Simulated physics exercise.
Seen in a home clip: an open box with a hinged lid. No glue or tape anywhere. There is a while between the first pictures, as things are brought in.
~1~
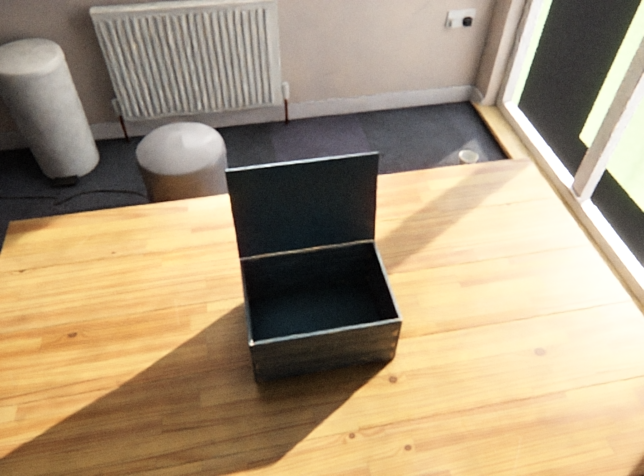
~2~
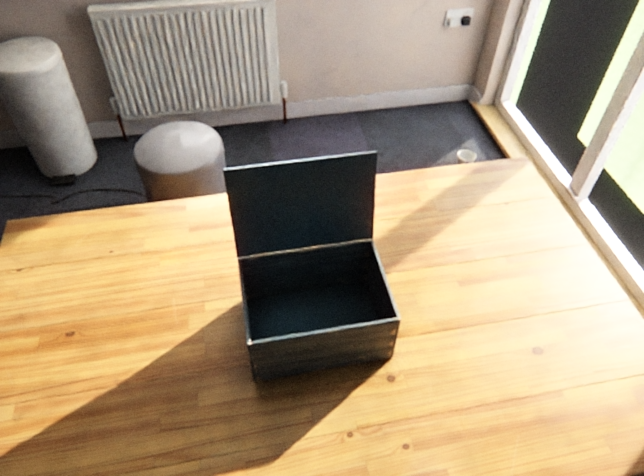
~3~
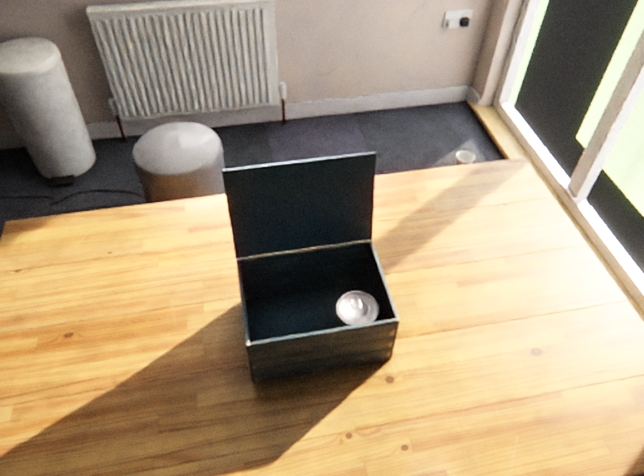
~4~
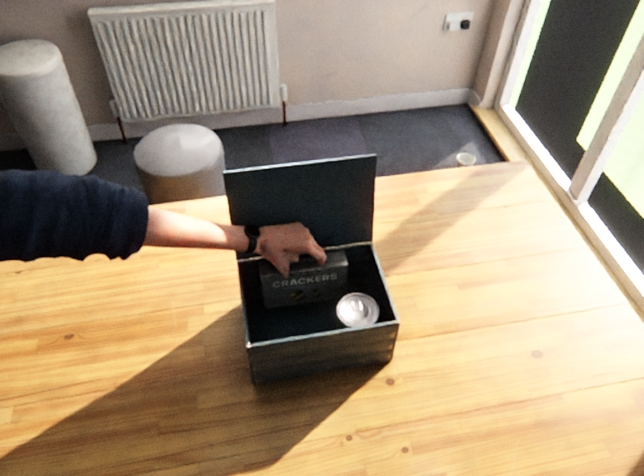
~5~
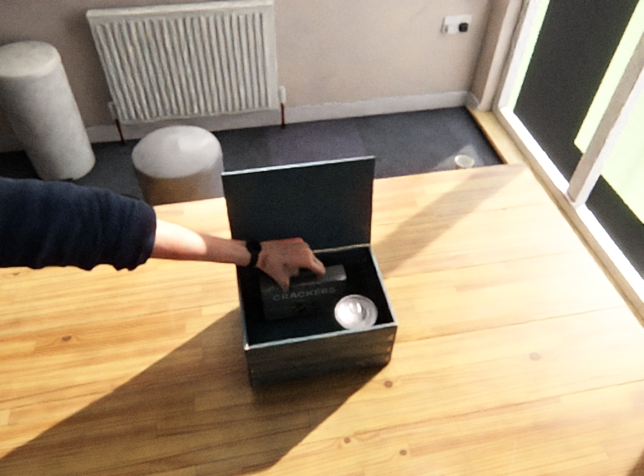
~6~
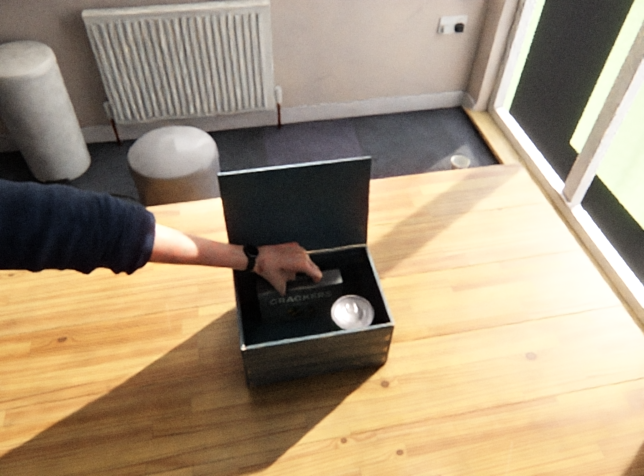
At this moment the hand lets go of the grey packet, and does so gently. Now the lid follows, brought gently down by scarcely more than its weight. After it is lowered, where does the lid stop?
It stops flat on the box.
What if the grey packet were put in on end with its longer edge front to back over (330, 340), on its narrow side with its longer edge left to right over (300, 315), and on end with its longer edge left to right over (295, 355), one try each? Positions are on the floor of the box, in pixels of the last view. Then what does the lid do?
First try: It closes; second try: It sits on the rim; third try: It will not close.
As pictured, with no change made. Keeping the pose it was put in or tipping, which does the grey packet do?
Once everything settles, it keeps its original angle.
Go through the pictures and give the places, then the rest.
In the first frame, the last thing is not in view yet.
In the second frame, the last thing is not in view yet.
In the third frame, the last thing is not in view yet; green tin (356, 324).
The fourth frame shows coming down; grey packet (304, 280).
The fifth frame shows coming down; grey packet (303, 293).
The sixth frame shows put in, still held; grey packet (300, 297).
Then, 1.20 s later than the last frame, lid 87° above the rim.
Then, 1.60 s later than the last frame, lid 55° above the rim.
Then, 1.80 s later than the last frame, lid 26° above the rim.
Then, 1.90 s later than the last frame, lid 7° above the rim.
When it is over, lid shut; both as before. End places, in pixels of the last picture, grey packet near (300, 297).
